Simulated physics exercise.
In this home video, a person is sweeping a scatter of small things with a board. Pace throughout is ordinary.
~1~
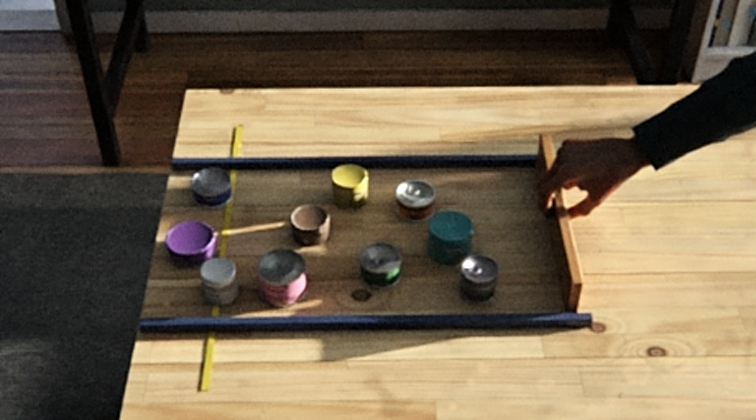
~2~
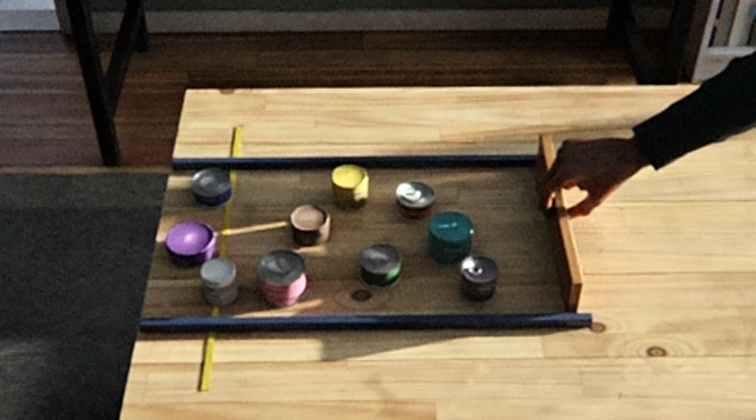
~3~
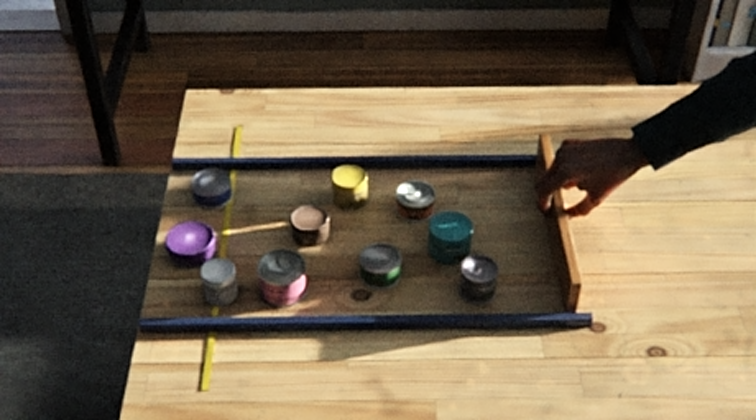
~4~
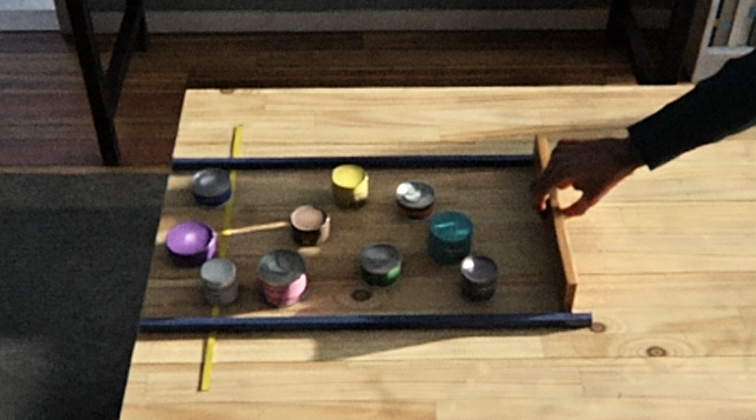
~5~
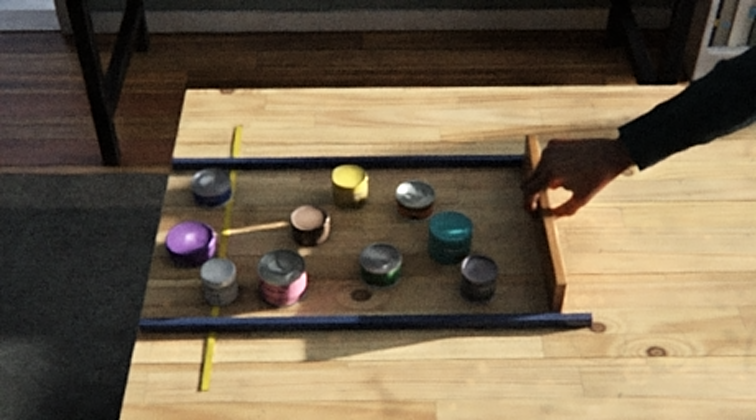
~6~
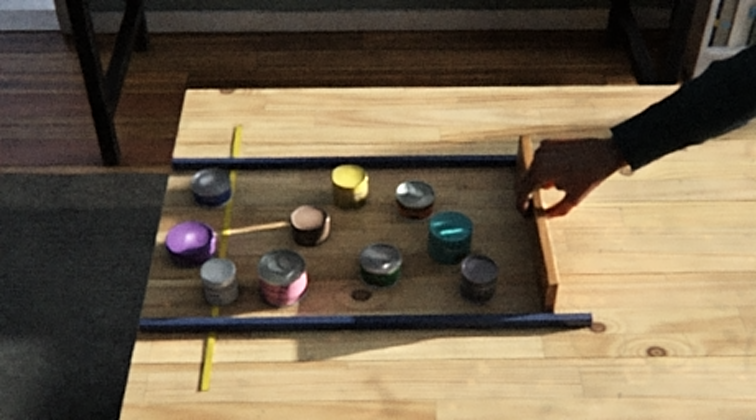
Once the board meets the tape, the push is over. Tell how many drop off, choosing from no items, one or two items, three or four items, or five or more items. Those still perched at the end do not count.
One or two items drop off.
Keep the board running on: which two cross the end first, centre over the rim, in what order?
That would be the white tub first and then the purple tin.
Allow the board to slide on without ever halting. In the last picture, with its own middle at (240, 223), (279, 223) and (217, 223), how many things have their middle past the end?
1; 0; 2.
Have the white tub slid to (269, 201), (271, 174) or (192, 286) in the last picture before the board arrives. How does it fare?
Order of tries: On, on, off.
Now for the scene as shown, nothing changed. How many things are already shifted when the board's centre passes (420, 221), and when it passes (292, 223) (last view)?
First position 4; second position 8.
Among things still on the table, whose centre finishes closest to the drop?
The purple tin.
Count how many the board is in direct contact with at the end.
Count: 5.
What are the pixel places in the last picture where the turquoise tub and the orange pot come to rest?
In order, first (202, 233), then (209, 204).
Soon after, none off yet; purple tin at rest near (191, 245); blue tin at rest near (212, 189); white tub at rest near (220, 283).
By the end, the number that fall off is one or two; fallen, white tub.
